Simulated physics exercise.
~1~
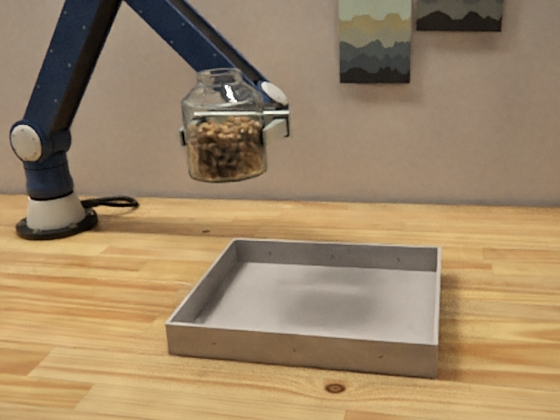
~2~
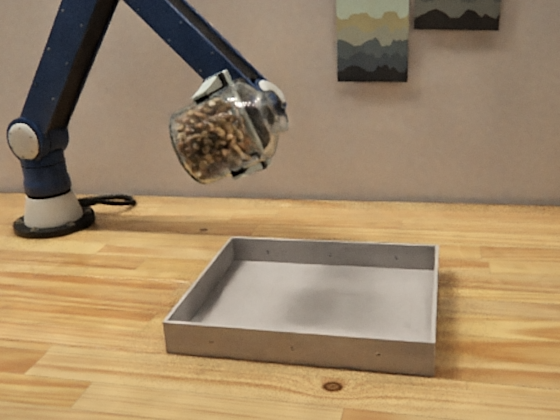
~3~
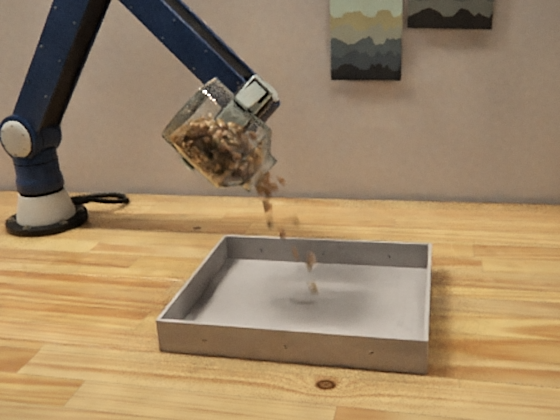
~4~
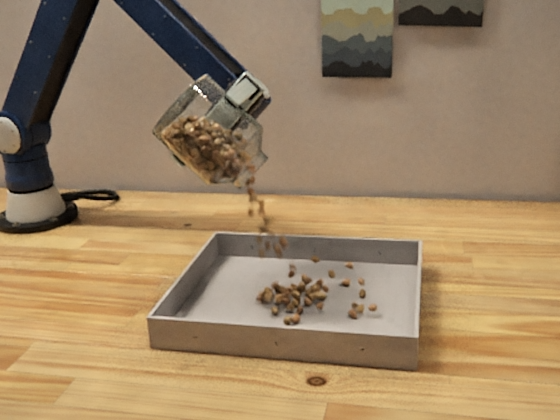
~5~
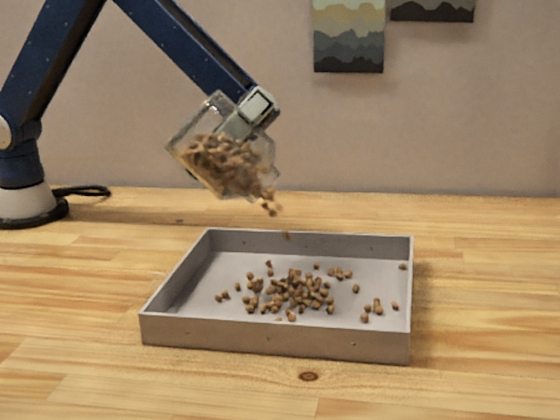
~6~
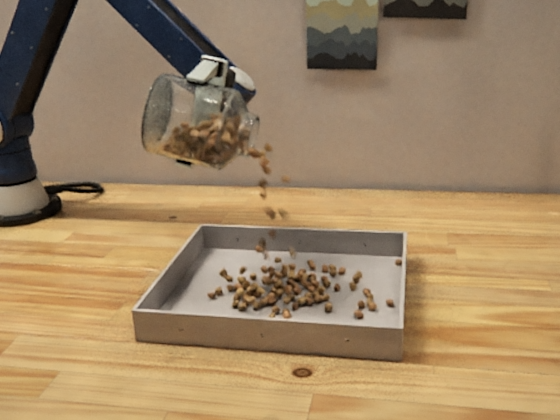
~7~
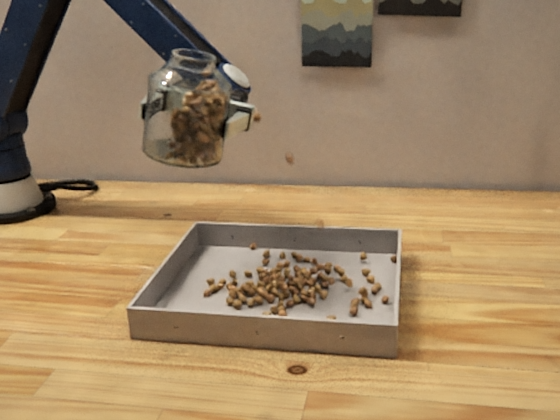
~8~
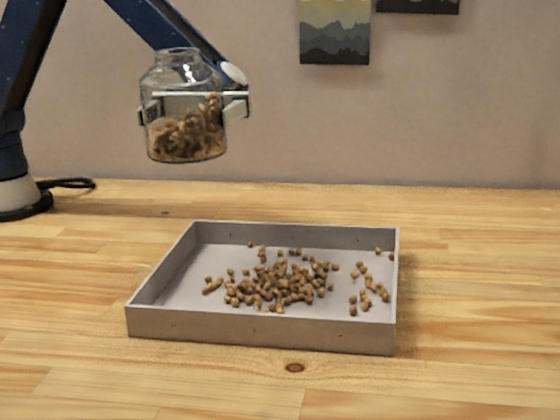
In this clip, a dark blue robotic arm tilts a glass jar of brown beans over a shallow gray tray on a wooden table, spilling some into it, then turns the jar upright, leaving beans scattered in the tray and many still inside the jar.
